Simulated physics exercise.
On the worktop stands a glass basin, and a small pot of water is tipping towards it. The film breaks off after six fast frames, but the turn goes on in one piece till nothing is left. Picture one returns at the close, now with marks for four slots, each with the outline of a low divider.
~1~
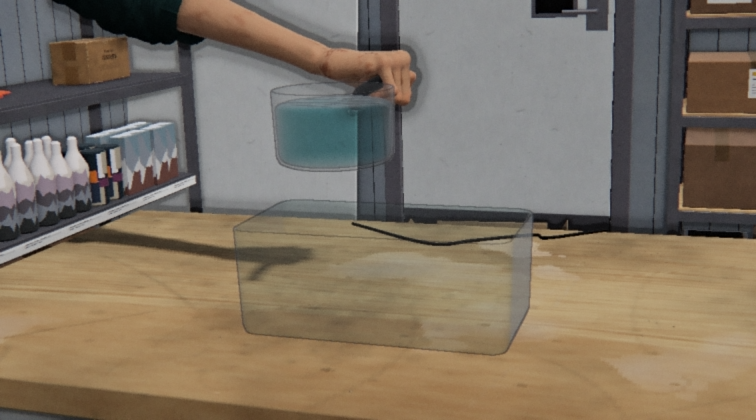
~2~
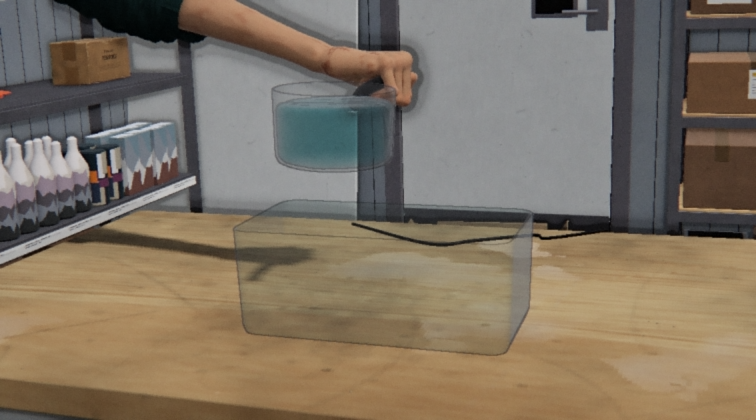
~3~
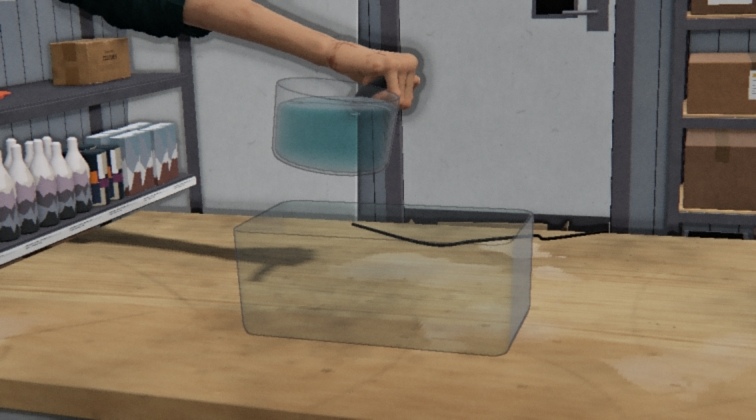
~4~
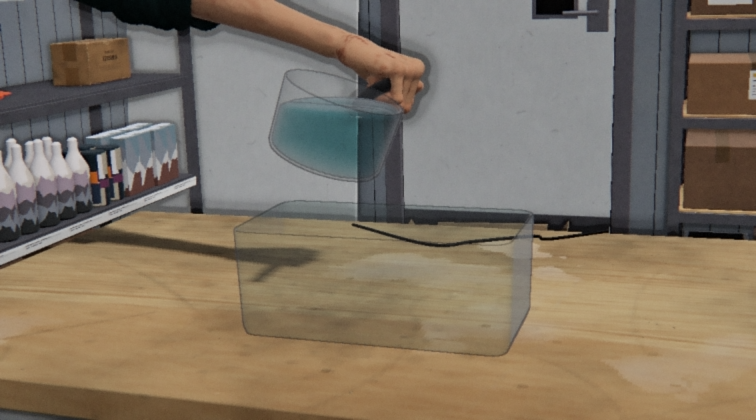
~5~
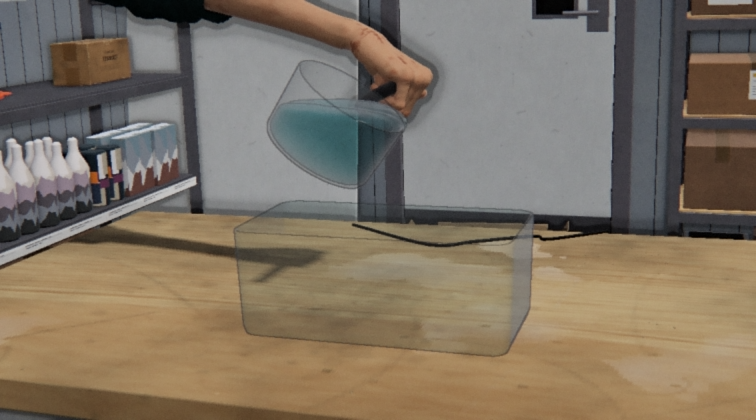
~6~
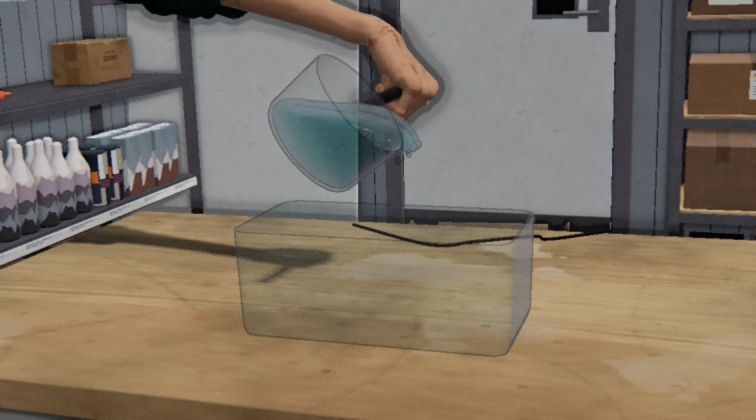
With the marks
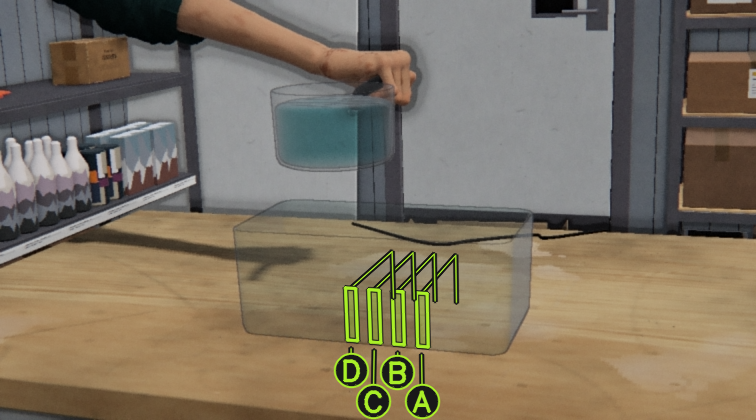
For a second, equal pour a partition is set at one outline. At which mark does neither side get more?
Choose B.
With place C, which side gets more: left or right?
The right side.
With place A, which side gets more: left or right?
The left one.
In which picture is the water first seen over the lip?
Picture 5.
On the marked copy, A at (421, 354); B at (397, 352); C at (374, 350); D at (351, 348).
If A is chosen, about 73 % ends left of the wall and 22 % right of it; 5 % is lost outside.
If B is chosen, about 50 % ends left of the wall and 48 % right of it.
If C is chosen, about 25 % ends left of the wall and 73 % right of it.
If D is chosen, about 5 % ends left of the wall and 93 % right of it.
